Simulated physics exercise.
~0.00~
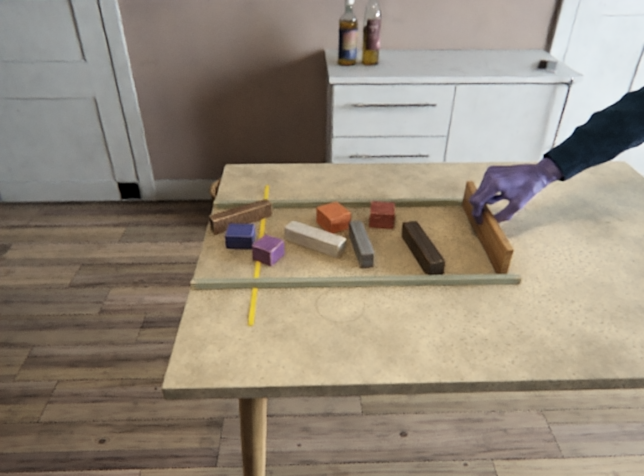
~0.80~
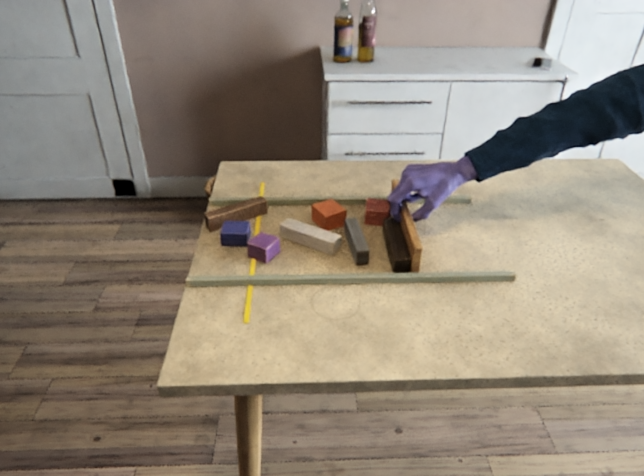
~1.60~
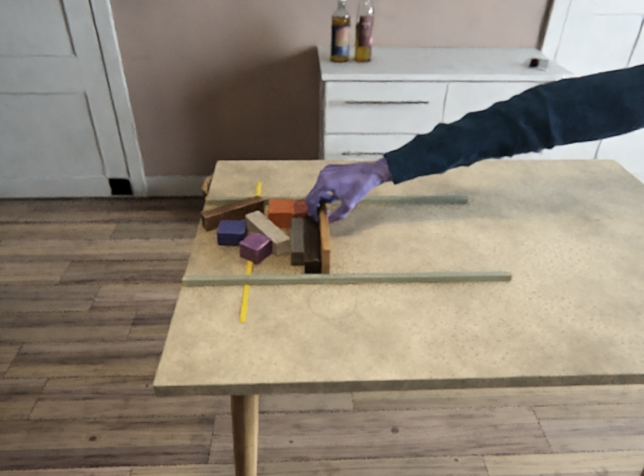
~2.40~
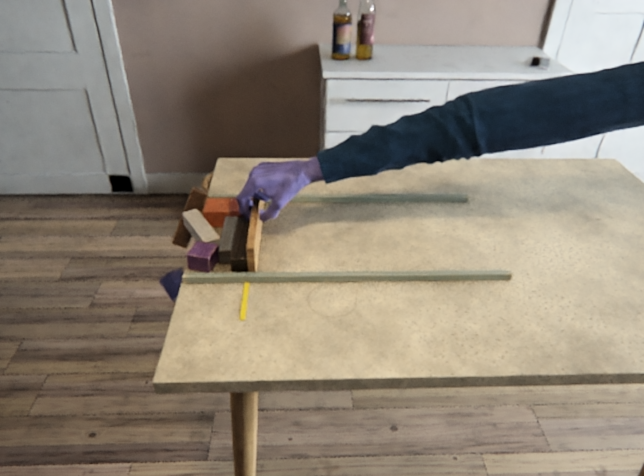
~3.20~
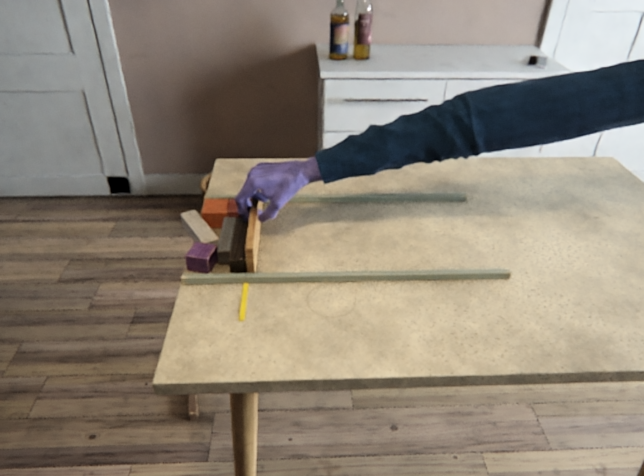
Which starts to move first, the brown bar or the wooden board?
The wooden board starts to move first, as the hand slides it left from the beginning. The brown bar stays where it is until the board has pushed the bunched pieces close to the left edge.
At the start, a purple-gloved hand holds an upright wooden board at the right end of two rails on a table, with coloured blocks and bars scattered between them. The hand slides the board left until it reaches the black bar and pushes it along. The pieces ahead, including the red, grey and orange ones, bunch together as the board keeps going. Near the yellow tape, the crowded pieces are forced to the table's left edge, and the blue block tips over it. The board stops at the tape, and the brown bar drops to the floor too, while the rest stay crowded at the edge.
